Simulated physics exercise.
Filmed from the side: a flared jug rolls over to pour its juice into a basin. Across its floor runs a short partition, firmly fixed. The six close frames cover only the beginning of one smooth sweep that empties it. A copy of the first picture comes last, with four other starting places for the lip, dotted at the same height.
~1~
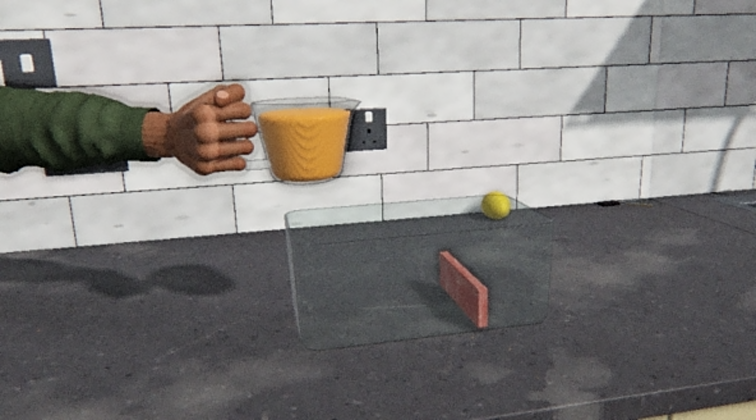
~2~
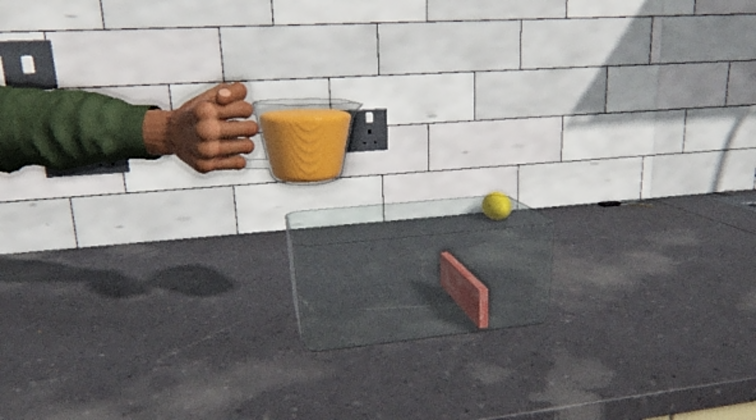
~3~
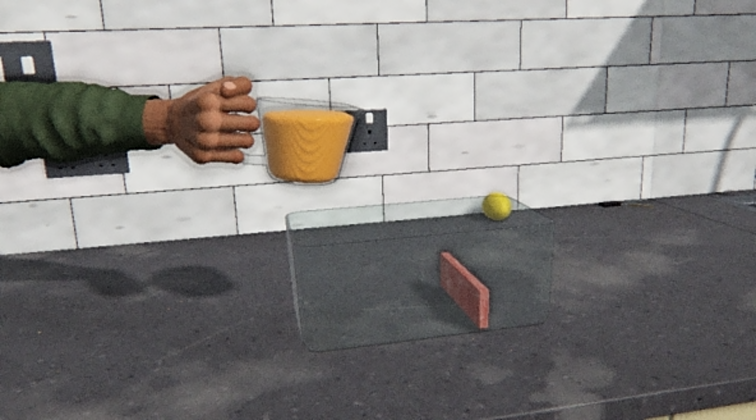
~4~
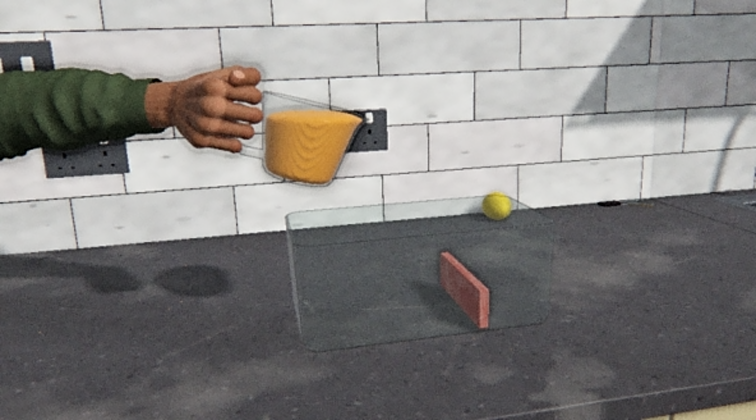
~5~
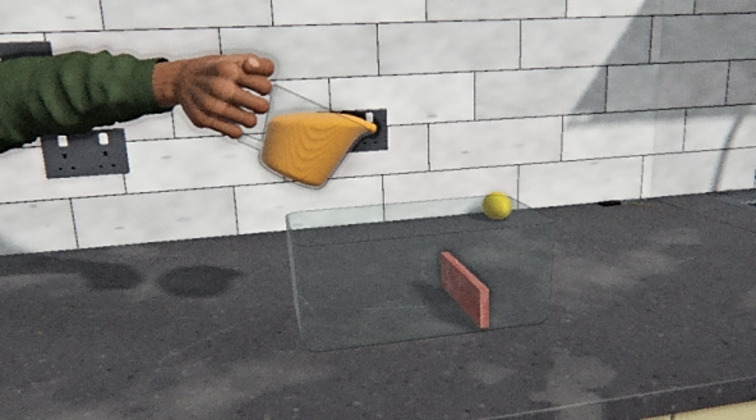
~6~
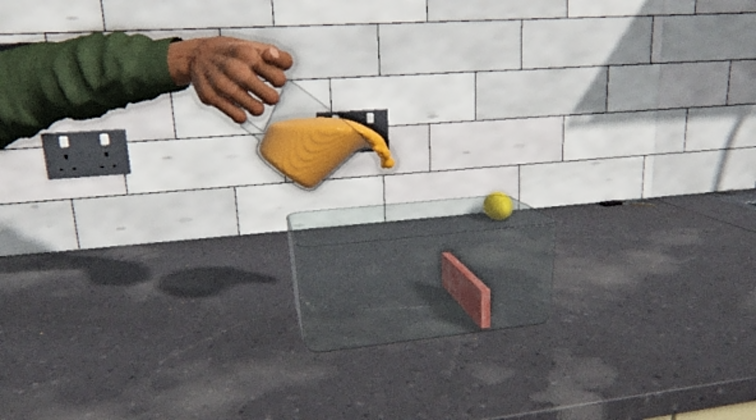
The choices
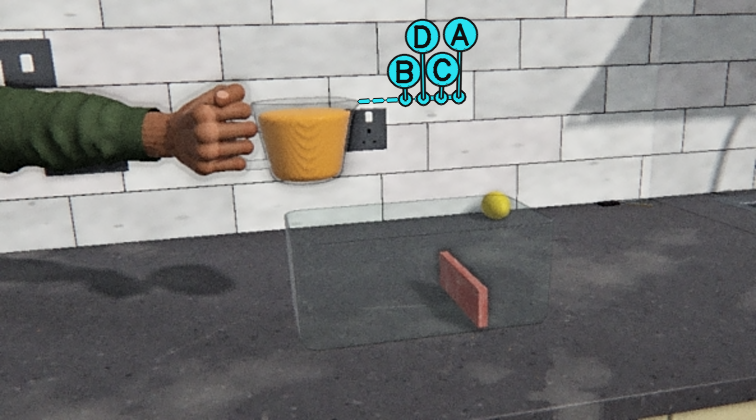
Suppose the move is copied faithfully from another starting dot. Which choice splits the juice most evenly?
Choose D.
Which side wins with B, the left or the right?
The left one.
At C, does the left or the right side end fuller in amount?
More ends on the right.
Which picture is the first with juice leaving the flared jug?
In picture 5.
In cyan, A at (458, 96); B at (405, 99); C at (441, 97); D at (423, 98).
If A is chosen, about 17 % ends left of the wall and 83 % right of it.
If B is chosen, about 78 % ends left of the wall and 21 % right of it.
If C is chosen, about 29 % ends left of the wall and 70 % right of it.
If D is chosen, about 47 % ends left of the wall and 52 % right of it.
